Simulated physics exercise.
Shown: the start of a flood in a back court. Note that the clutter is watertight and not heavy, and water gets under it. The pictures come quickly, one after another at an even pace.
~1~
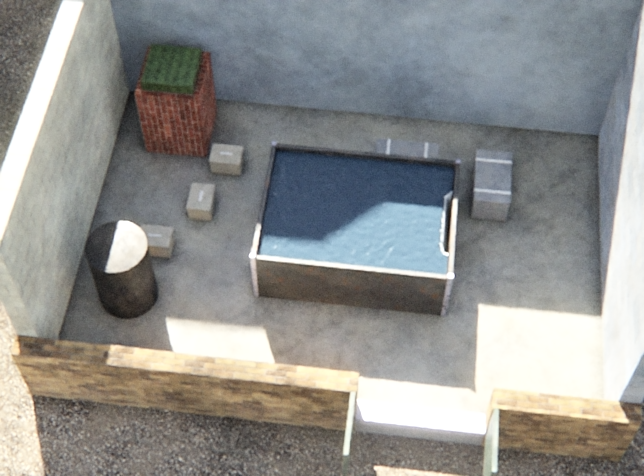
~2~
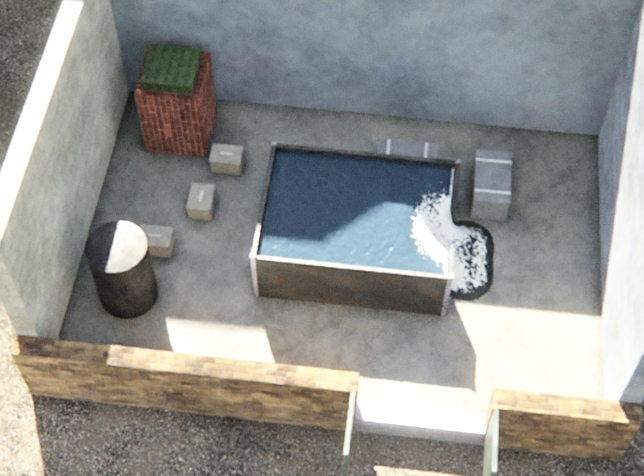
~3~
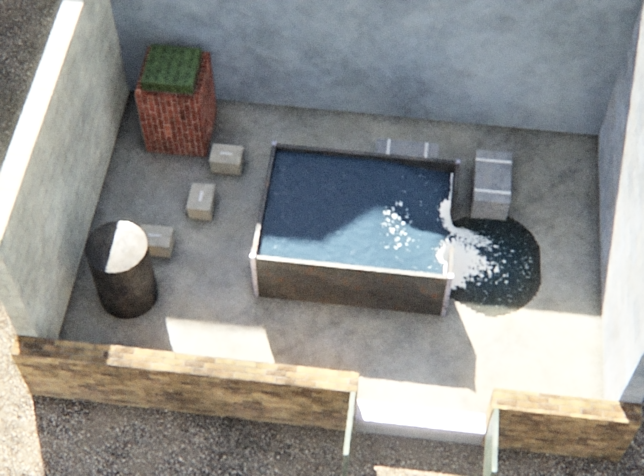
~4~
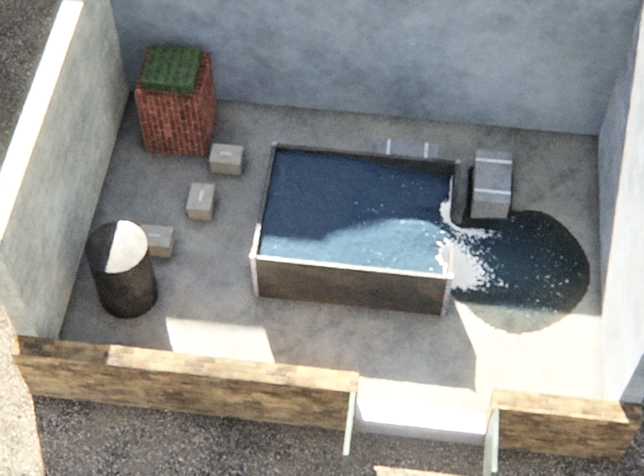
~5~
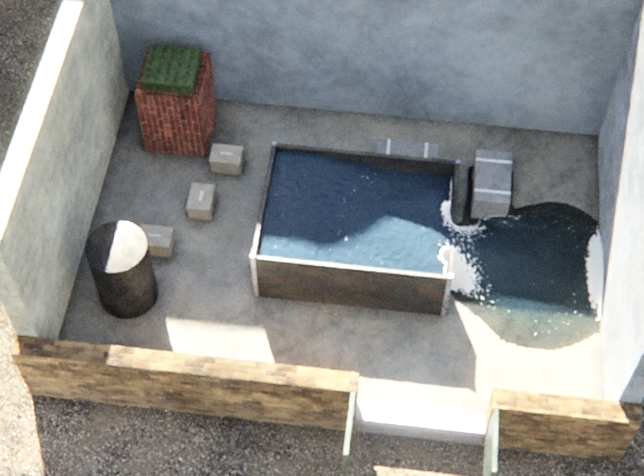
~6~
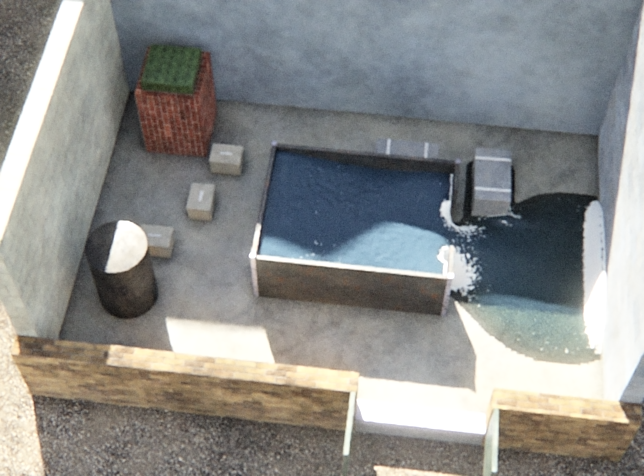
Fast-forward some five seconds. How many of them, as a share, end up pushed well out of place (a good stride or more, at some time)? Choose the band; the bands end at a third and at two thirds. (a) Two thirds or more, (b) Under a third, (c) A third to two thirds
c.
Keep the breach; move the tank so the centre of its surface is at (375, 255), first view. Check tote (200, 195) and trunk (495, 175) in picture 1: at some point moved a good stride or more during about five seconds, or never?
Taking them in turn: Didn't get there and got there.
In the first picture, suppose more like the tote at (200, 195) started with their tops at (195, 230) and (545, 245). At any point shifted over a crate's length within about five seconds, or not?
Result by item: Stays where it is / gets dislodged.
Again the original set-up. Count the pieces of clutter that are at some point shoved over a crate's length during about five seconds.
Tally: 2.
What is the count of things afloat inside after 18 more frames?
Exactly 1.
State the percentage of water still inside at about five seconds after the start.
About 96 percent.
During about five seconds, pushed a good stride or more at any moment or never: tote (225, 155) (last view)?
That one goes the full distance.
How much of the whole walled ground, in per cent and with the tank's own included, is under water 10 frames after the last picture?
About 45 in a hundred.
A moment on, 0 of 5 are well off their spots; 0 afloat.
Next, 0 of 5 are well off their spots; 0 afloat.
Later, 0 of 5 are well off their spots; 1 afloat.
In the end, 2 of 5 are well off their spots, and 2 have been at some point; 2 afloat.
